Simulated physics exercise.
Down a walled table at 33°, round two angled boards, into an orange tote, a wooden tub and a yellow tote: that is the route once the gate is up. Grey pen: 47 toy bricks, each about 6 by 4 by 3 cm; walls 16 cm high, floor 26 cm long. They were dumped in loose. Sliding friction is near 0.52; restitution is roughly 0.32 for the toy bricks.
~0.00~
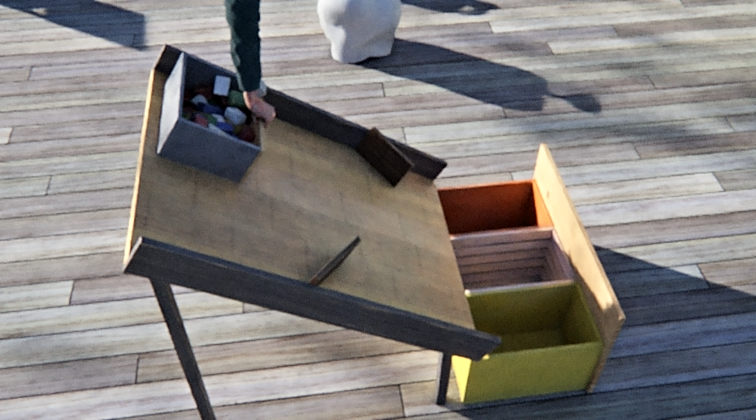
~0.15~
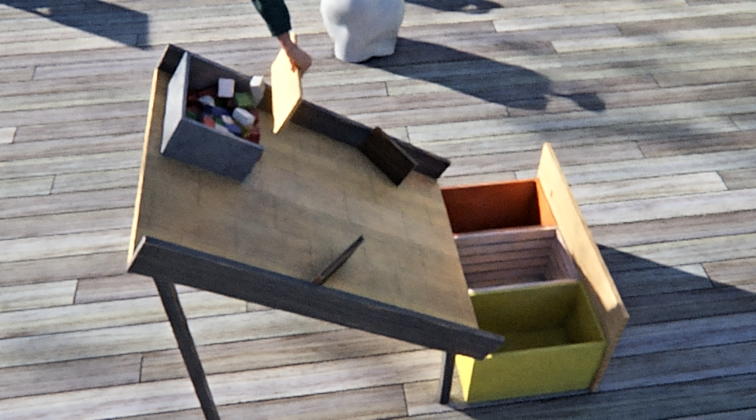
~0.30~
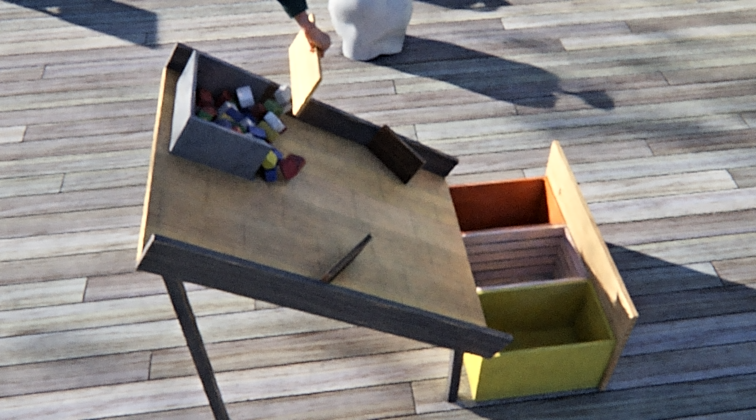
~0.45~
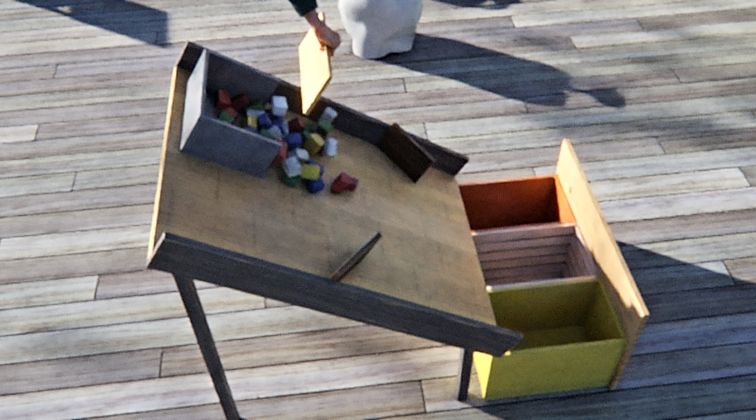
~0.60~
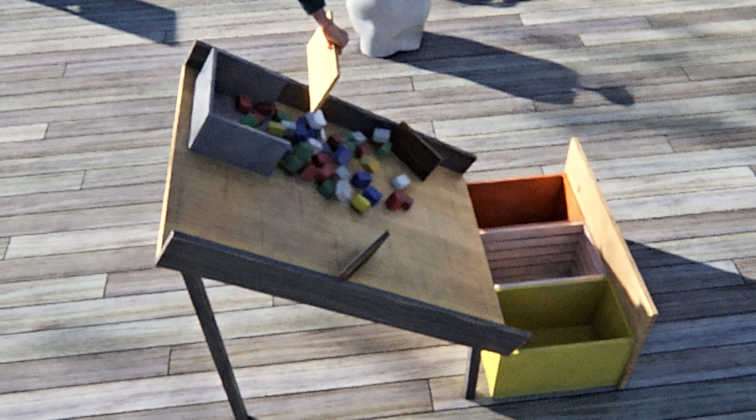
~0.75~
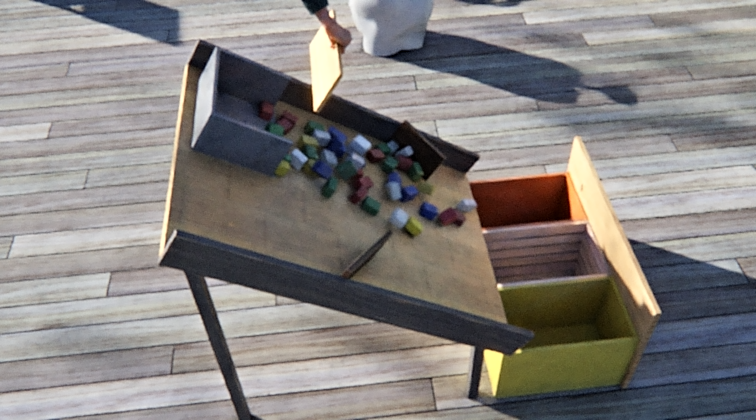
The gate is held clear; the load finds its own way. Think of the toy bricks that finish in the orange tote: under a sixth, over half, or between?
Ending in the orange tote: From a sixth to a half of them.
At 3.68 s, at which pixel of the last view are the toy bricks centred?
Near (540, 277).
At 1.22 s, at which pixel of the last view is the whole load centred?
Near (455, 214).
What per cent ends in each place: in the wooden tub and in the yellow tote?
About 60 and 0 per cent.
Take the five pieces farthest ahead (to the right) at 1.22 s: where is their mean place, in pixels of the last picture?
Around (567, 277).
After 1.22 s, 4 in the orange tote, 12 in the wooden tub, 25 on the slope and 6 in the air.
After 1.80 s, 11 in the orange tote, 26 in the wooden tub, 8 on the slope and 2 in the air.
After 2.63 s, 14 in the orange tote, 29 in the wooden tub and 4 on the slope.
When it is over (at 3.68 s), 15 in the orange tote, 29 in the wooden tub and 3 on the slope. Asked share, 15 of 47, 32 per cent.
